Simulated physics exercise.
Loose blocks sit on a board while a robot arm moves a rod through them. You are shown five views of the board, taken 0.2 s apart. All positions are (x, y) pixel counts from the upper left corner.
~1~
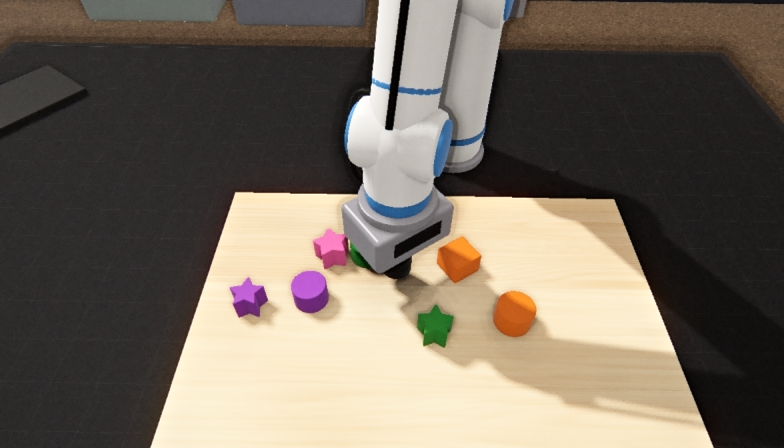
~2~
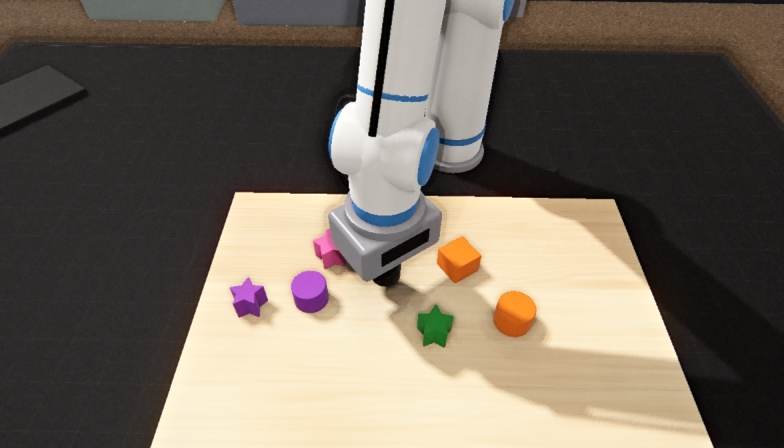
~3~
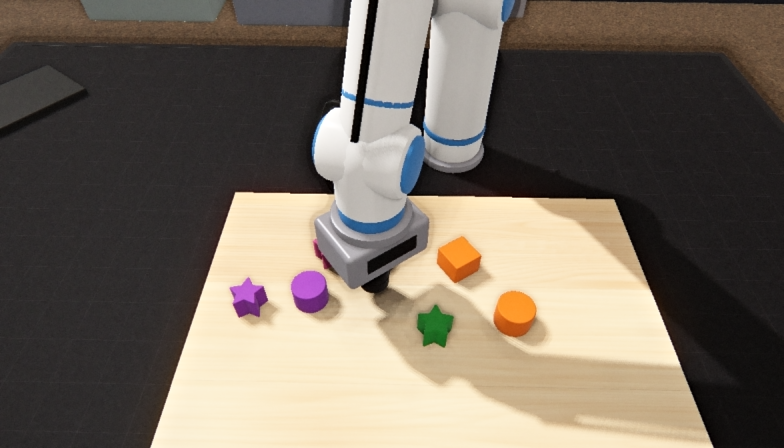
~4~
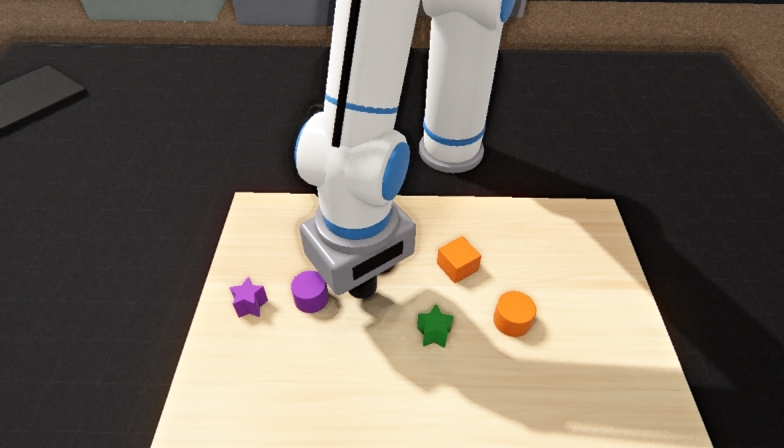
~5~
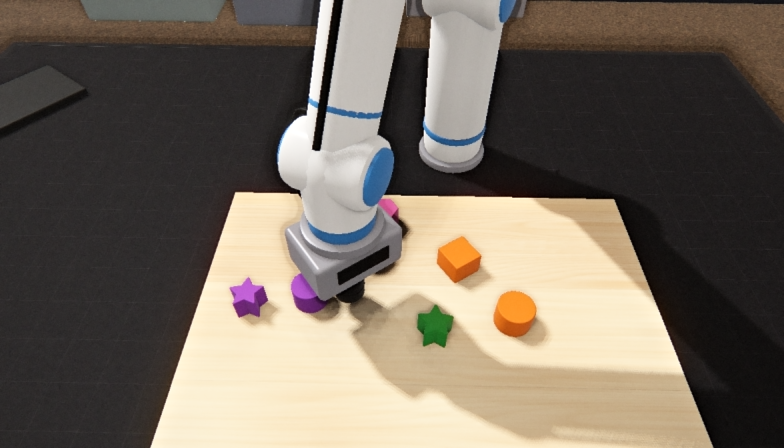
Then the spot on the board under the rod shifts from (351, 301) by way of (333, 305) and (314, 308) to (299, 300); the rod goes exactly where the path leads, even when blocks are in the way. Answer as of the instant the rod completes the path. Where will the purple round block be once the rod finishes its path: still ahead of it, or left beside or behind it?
The purple round block is leading.
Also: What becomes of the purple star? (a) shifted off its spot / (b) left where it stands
My pick is a.
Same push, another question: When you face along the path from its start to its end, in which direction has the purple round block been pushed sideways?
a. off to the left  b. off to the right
b: Off to the right.
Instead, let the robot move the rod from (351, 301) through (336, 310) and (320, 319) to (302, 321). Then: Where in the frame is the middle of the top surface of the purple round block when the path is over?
The spot you're after is about (285, 282) in the image.
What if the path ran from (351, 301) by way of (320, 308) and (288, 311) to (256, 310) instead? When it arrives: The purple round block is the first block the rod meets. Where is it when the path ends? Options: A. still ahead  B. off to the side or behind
My answer is option B.
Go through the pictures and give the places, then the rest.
Rod tip at (396, 268); block tops, purple star at (245, 291); purple round block at (308, 284); green round block hidden, in the first frame.
Rod at (386, 275); blocks unchanged, in the second frame.
Rod at (374, 282); blocks unchanged, in the third frame.
Rod at (362, 287); blocks unchanged, in the fourth frame.
Rod at (350, 291); purple star at (245, 291); purple round block at (308, 284); green round block hidden, in the fifth frame.
What follows on the original path. Halfway along, rod at (322, 298); purple round block at (290, 284).
At the end, rod at (297, 291); purple star at (237, 290), turned 40° anticlockwise; purple round block at (268, 274); green round block in place.
